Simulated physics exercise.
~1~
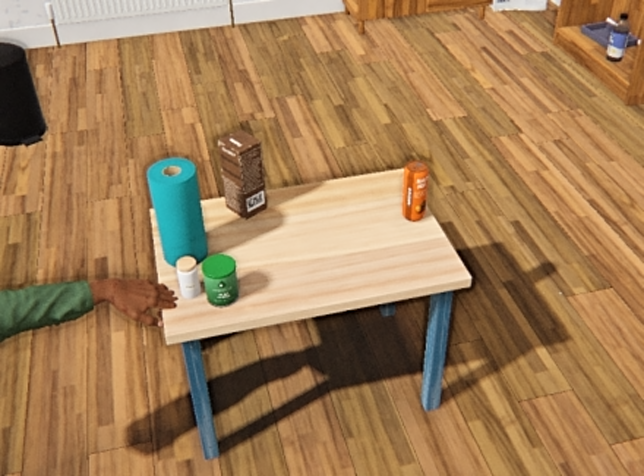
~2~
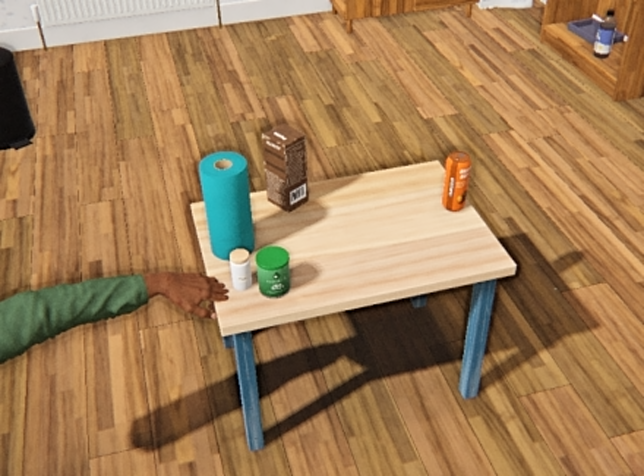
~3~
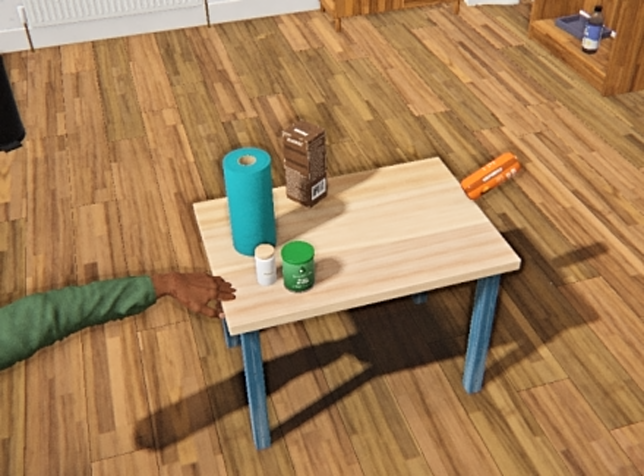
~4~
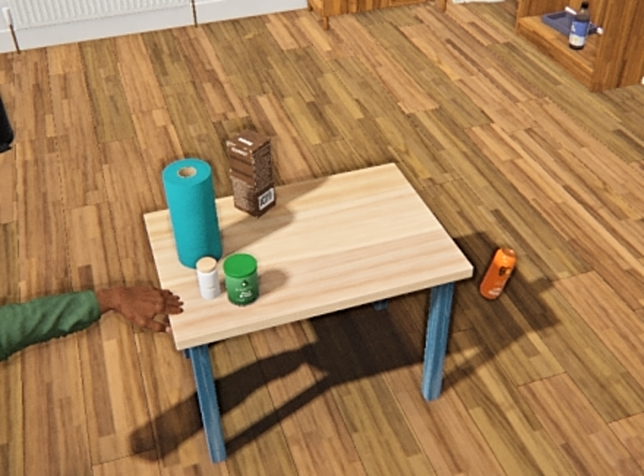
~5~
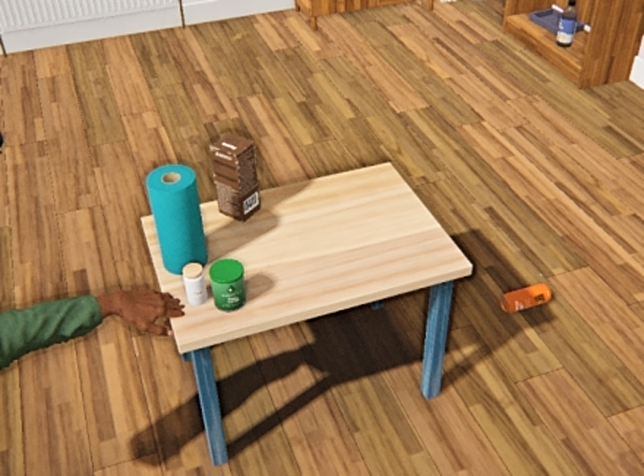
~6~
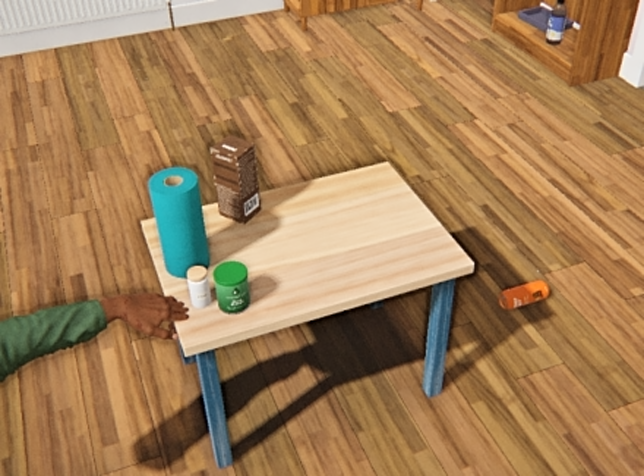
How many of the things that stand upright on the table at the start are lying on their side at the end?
Only one of them is lying on its side at the end, the orange can, which rests on the floor to the right of the table.
At first, a turquoise roll, a brown carton, a green tin, a white shaker and an orange can all stand upright on a light wooden table with blue legs, while a hand in a green sleeve reaches to its left edge. The table slides to the right with the hand beside it, carrying everything along. Then the orange can tips over at the far right and goes off the edge as the table moves back to the left. The can tumbles down beside the table and ends up lying on its side on the wooden floor, while the other four things remain standing on the tabletop.
